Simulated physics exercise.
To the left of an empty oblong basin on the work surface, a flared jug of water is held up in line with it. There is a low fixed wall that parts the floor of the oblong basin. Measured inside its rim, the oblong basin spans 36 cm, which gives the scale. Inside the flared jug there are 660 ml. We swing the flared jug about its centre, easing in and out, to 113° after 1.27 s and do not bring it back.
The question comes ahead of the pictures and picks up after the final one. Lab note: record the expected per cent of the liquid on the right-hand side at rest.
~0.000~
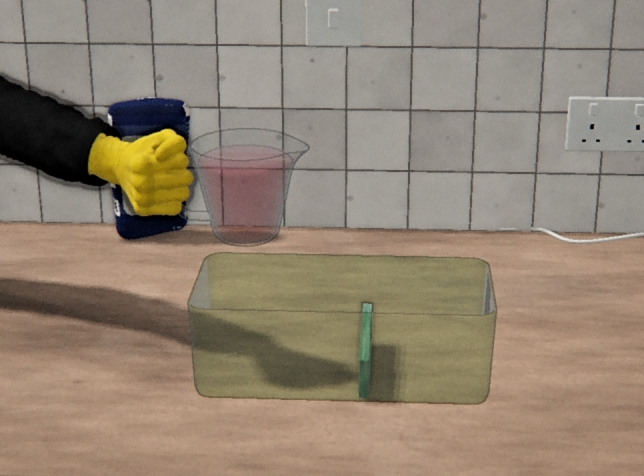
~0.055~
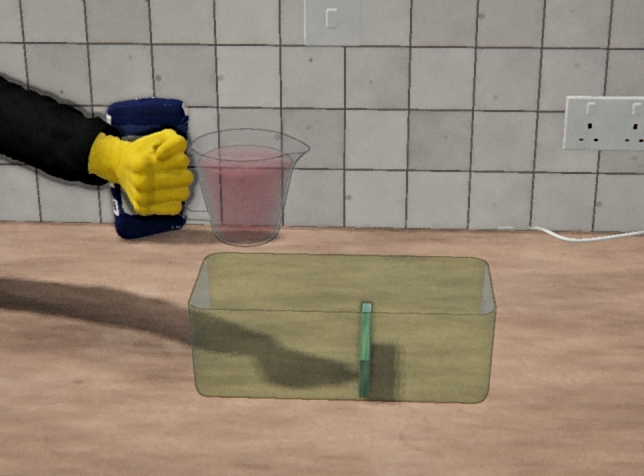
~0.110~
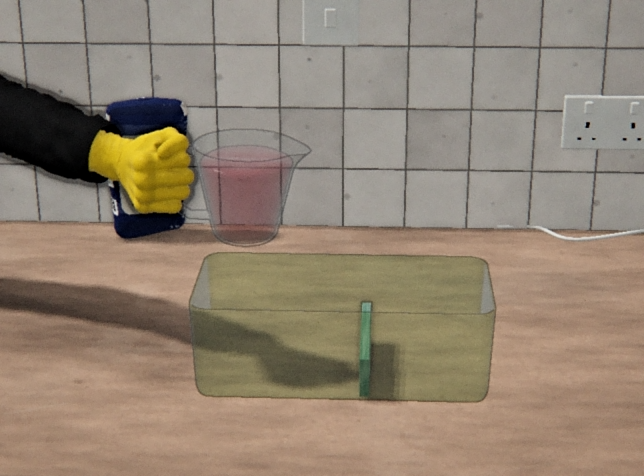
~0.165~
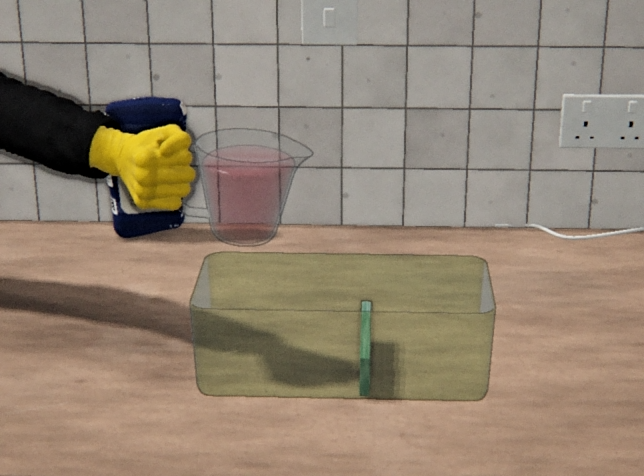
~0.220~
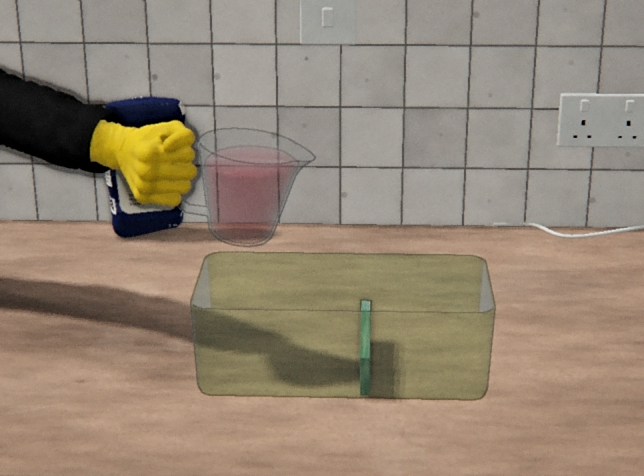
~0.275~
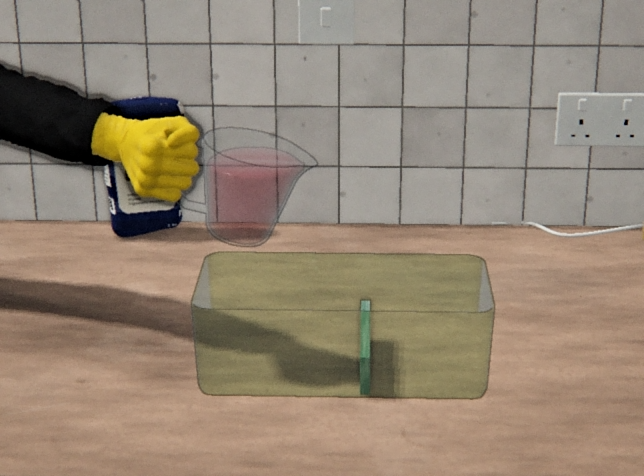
Expected right-hand share: 35 per cent.
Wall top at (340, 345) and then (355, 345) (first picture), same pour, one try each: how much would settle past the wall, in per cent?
In order, 75 and 60 per cent.
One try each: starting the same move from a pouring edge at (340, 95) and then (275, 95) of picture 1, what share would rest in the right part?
Some 85 and 10 per cent, in that order.
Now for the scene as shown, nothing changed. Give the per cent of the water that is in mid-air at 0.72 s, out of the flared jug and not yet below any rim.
My guess is roughly 20 %.
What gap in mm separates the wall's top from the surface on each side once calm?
On the left it's about 38 mm; on the right, about 42 mm.
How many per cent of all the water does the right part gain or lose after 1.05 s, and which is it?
Looks like it goes higher by around 1.
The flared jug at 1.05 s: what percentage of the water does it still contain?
Near 7 in a hundred.
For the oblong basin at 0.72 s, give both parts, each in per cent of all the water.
Left roughly 3, right roughly 12.
After 0.72 s the tilt is 69° and 64 per cent is still to pour, 3 is left of the wall and 13 right of it.
After 1.05 s the tilt is 105° and 7 per cent is still to pour, 52 is left of the wall and 34 right of it.
After 1.40 s the tilt is 113° and 0 per cent is still to pour, 64 is left of the wall and 35 right of it.
After 1.77 s the tilt is 113° and 0 per cent is still to pour, 64 is left of the wall and 35 right of it.
In the end 64 per cent lies left of the wall, 35 right of it and 1 outside.
